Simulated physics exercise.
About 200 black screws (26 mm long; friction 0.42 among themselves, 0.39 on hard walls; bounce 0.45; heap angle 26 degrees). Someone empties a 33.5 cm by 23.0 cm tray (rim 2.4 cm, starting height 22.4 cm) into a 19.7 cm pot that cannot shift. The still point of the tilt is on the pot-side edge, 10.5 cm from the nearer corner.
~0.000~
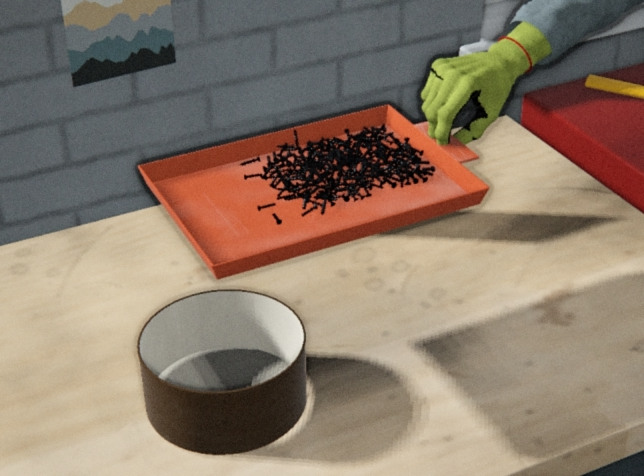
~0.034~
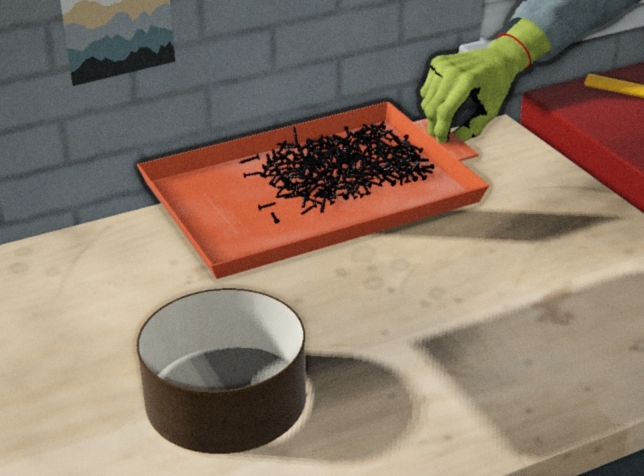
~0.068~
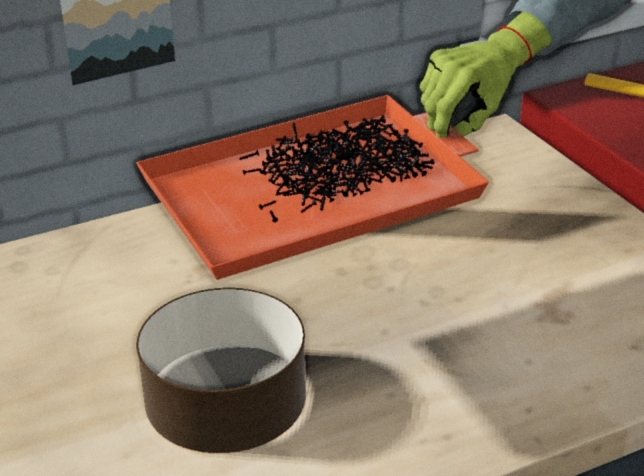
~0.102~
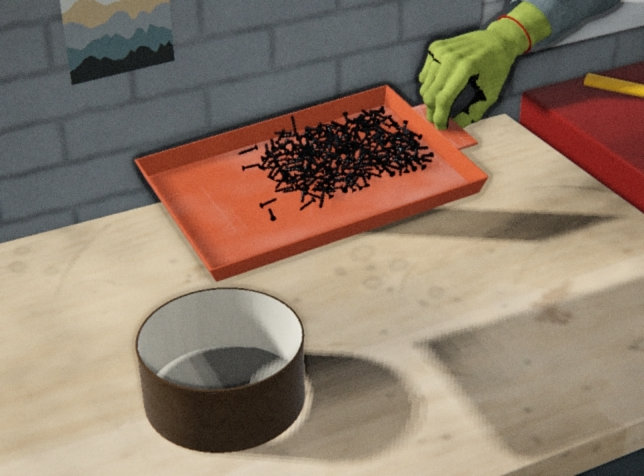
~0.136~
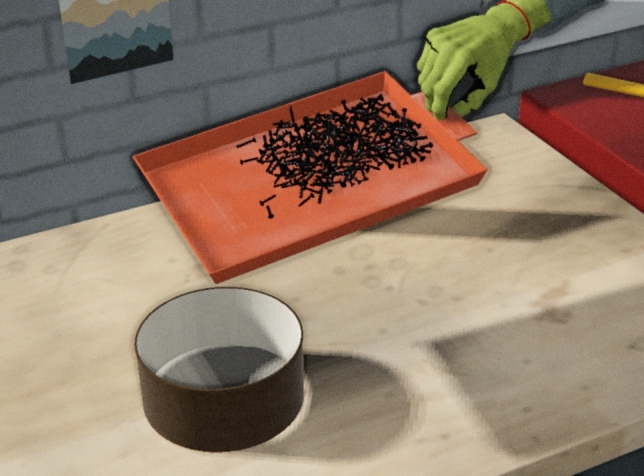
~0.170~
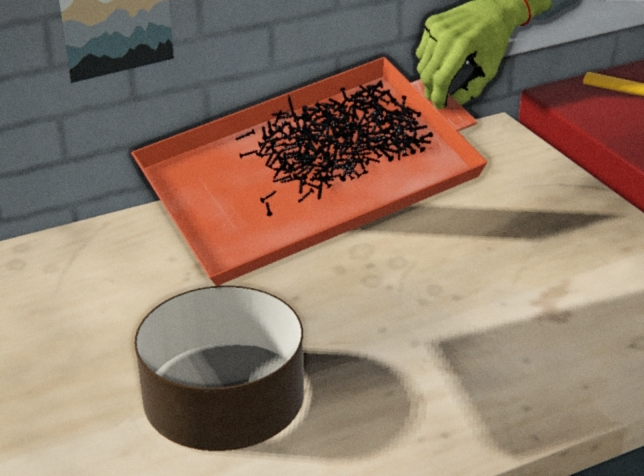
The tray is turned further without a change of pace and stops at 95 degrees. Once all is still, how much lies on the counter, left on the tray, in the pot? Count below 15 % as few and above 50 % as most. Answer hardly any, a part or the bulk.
Counter a part, tray hardly any, pot the bulk.
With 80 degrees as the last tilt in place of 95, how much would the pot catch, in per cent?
It would be near 60 per cent.
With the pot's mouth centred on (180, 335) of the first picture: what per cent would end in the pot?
Some 40 per cent.
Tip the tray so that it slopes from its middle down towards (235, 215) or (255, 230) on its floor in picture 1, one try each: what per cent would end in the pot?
Some 10 and 30 per cent.
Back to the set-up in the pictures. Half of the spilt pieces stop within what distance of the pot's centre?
Some 18 cm.
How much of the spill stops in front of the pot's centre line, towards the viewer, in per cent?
Roughly 100 per cent.
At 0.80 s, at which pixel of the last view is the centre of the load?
Near (220, 346).
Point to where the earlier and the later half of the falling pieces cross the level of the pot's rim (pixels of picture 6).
First near (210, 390), later near (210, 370).
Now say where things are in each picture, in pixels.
Tray tilt 0 degrees, front corners at (216, 261) and (481, 186); middle of the pieces at (345, 160); pot at (222, 338), in the first frame.
Tray tilt 1 degrees, front corners at (216, 260) and (480, 184); middle of the pieces at (345, 158), in the second frame.
Tray tilt 2 degrees, front corners at (215, 261) and (480, 180); middle of the pieces at (344, 154), in the third frame.
Tray tilt 5 degrees, front corners at (214, 264) and (479, 175), lowest corner left front; middle of the pieces at (344, 147), in the fourth frame.
Tray tilt 8 degrees, front corners at (213, 267) and (478, 168), lowest corner left front; middle of the pieces at (342, 139), in the fifth frame.
Tray tilt 12 degrees, front corners at (213, 270) and (478, 160), lowest corner left front; middle of the pieces at (341, 130); pot at (219, 334). The tray's pace is about 105 degrees a second, in the sixth frame.
Then, at 0.55 s, tilt 53 degrees; the tray holds 100 %, the pot 0 %.
After 0.80 s, tilt 80 degrees; the tray holds 25 %, the pot 10 %.
After 1.15 s, tilt 95 degrees; the tray holds 0 %, the pot 55 %.
By 1.7 s all is still; counter 40 %, tray 0 %, pot 60 %.
